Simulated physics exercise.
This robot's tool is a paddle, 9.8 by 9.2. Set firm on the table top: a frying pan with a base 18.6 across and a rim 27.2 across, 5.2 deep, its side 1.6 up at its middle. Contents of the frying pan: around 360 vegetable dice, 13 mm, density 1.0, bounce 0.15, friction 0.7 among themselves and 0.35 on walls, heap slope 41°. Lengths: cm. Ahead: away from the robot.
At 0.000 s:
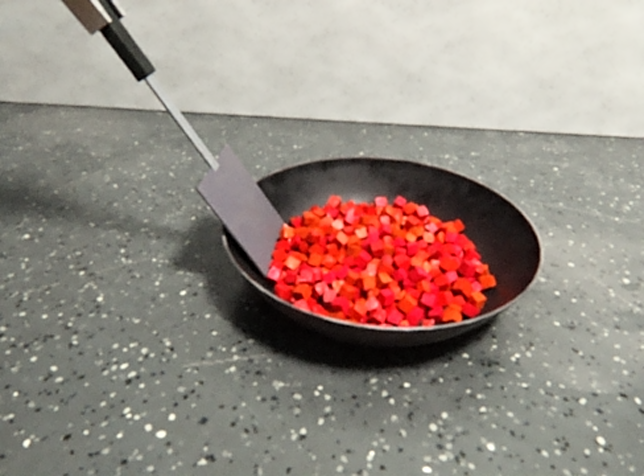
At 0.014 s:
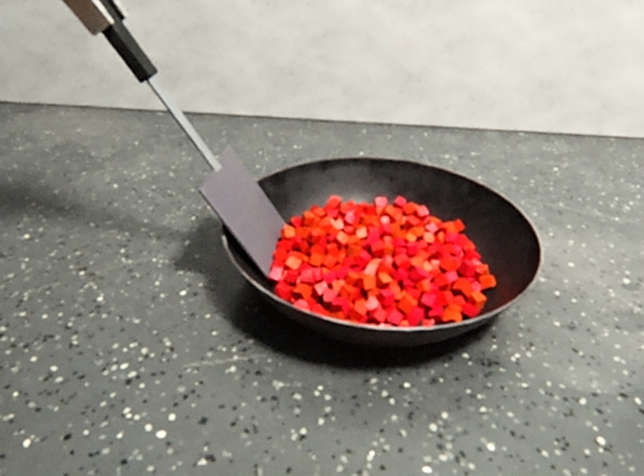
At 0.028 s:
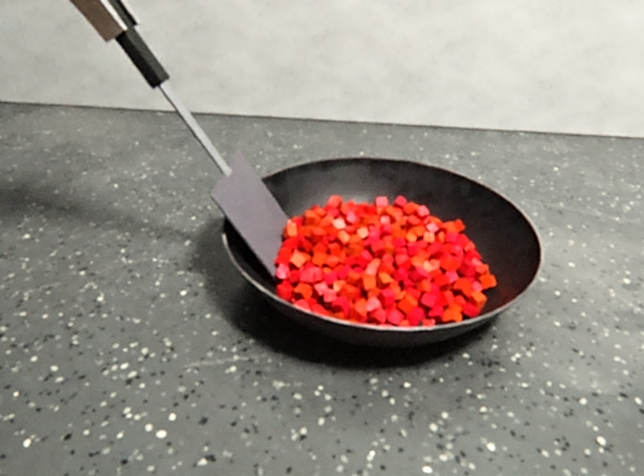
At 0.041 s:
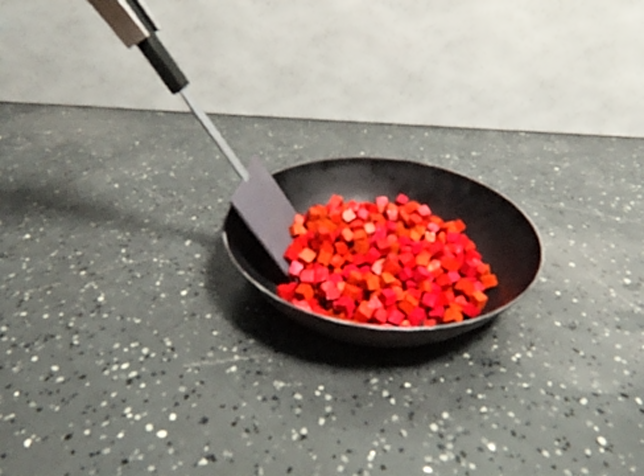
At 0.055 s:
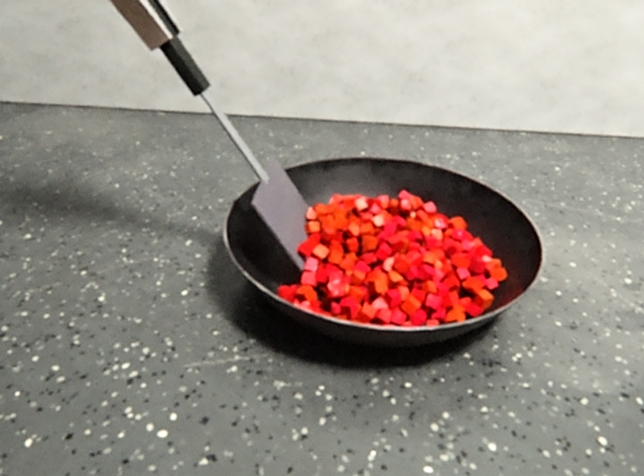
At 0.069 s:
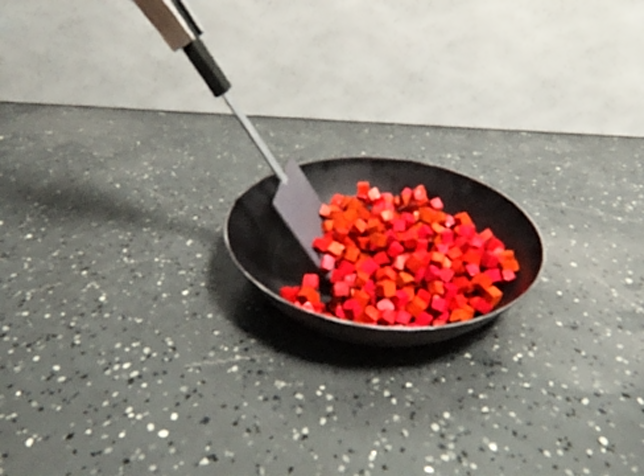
A dark flat paddle pushing a heap of small red and orange cubes rightward across a black pan on a speckled countertop.
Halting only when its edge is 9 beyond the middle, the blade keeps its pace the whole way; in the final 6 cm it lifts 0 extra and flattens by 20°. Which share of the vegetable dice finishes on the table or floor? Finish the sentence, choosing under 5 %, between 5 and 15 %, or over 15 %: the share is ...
The share is over 15 %.
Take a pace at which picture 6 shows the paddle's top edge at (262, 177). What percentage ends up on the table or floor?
Share: Roughly 15 %.
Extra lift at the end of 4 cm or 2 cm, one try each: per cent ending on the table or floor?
Estimates, in order: 35 % then 30 %.
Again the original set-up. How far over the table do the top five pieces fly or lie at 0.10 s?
7 cm.
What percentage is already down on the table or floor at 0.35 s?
Fraction noted: Close to 15 per cent.
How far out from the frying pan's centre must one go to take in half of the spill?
About 20 centimetres.
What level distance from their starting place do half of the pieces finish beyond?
Level distance of roughly 8 cm.
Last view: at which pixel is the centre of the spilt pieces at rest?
I'd place it close to (580, 276).
After 0.10 s, sloping 58°, highest piece 9 above the table; 357 in the frying pan.
After 0.14 s, sloping 53°, highest piece 10 above the table; 356 in the frying pan, 1 on the blade or in flight.
After 0.35 s, sloping 38°, highest piece 12 above the table; 284 in the frying pan, 45 on the table or floor, 28 on the blade or in flight.
After 1.40 s, sloping 38°, highest piece 6 above the table; 284 in the frying pan, 73 on the table or floor.
In the end, 284 in the frying pan, 73 on the table or floor. That is 20 % on the table or floor.
